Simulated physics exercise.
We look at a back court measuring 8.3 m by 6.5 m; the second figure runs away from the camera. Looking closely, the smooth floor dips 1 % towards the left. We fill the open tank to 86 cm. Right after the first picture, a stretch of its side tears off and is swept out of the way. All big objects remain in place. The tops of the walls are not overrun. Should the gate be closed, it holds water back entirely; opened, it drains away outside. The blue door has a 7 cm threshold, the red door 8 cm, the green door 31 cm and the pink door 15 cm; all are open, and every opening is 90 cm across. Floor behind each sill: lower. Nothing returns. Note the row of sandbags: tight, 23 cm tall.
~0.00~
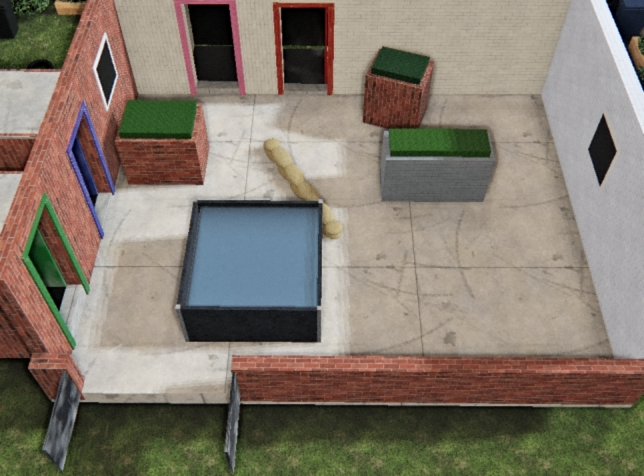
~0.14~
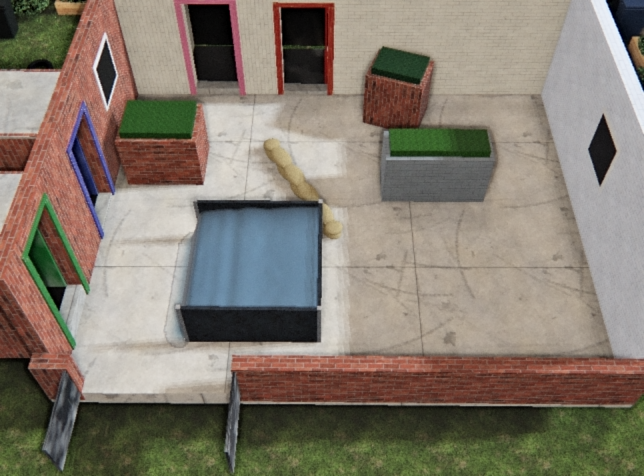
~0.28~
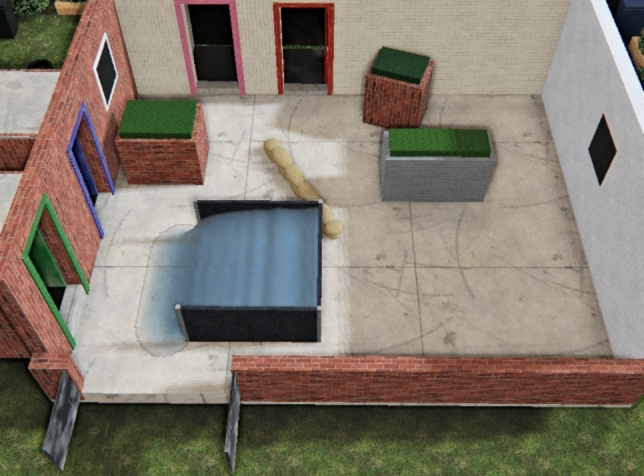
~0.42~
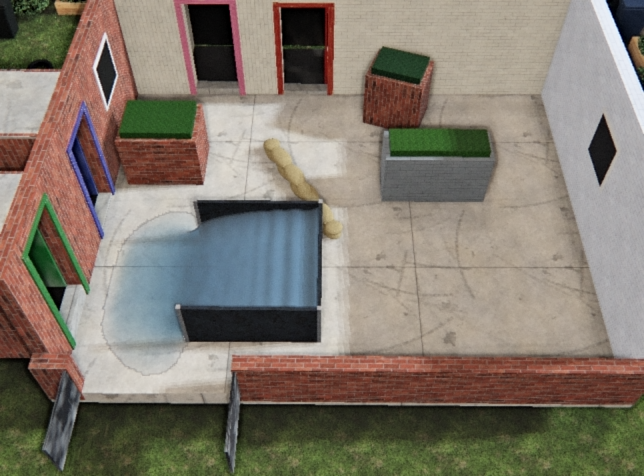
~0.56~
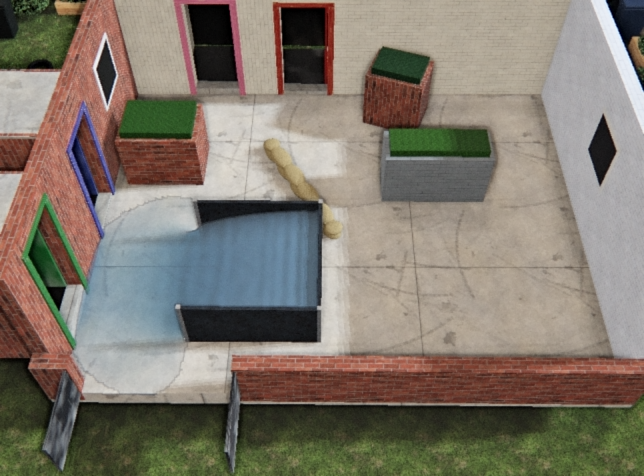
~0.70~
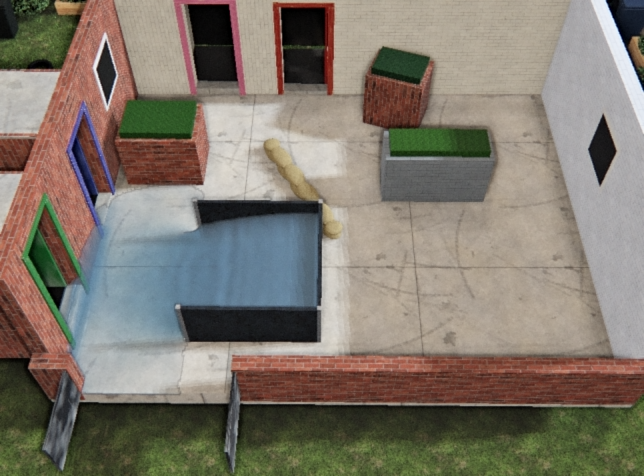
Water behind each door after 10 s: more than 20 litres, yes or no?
Blue door: Yes; red door: No; green door: Yes; pink door: No.
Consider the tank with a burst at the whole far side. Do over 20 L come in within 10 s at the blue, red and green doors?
Note: Blue beyond the mark, red beyond the mark, green short of the mark.
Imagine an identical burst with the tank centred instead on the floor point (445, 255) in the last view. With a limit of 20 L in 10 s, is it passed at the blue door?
Against the limit, the blue door gets more than that.
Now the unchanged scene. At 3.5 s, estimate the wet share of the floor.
Roughly 35 % of the floor.
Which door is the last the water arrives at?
It's the red door.
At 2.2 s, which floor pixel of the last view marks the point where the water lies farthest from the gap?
Around pixel (139, 94).
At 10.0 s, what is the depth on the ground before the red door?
Depth: Approx. 2.5 cm.
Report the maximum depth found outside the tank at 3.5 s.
About 32 cm at most.
After 1.4 s water covers 15 % of the floor and is deepest (66 cm) near (67, 378); blue door 27 cm at the sill, 59 L in, red door not reached, green door 54 cm at the sill, 71 L in, pink door not reached.
After 2.2 s water covers 20 % of the floor and is deepest (50 cm) near (69, 367); blue door 26 cm at the sill, 155 L in, red door not reached, green door 46 cm at the sill, 161 L in, pink door not reached.
After 3.5 s water covers 35 % of the floor and is deepest (32 cm) near (319, 230); blue door 22 cm at the sill, 277 L in, red door 2 cm at the sill, 0 L in, green door 23 cm at the sill, 189 L in, pink door 8 cm at the sill, 0 L in.
After 6.0 s water covers 45 % of the floor and is deepest (14 cm) near (145, 229); blue door 13 cm at the sill, 399 L in, red door 2 cm at the sill, 0 L in, green door 10 cm at the sill, 189 L in, pink door 4 cm at the sill, 0 L in.
After 10.0 s water covers 50 % of the floor and is deepest (12 cm) near (125, 149); blue door 9 cm at the sill, 456 L in, red door 2 cm at the sill, 0 L in, green door 8 cm at the sill, 189 L in, pink door 7 cm at the sill, 0 L in.
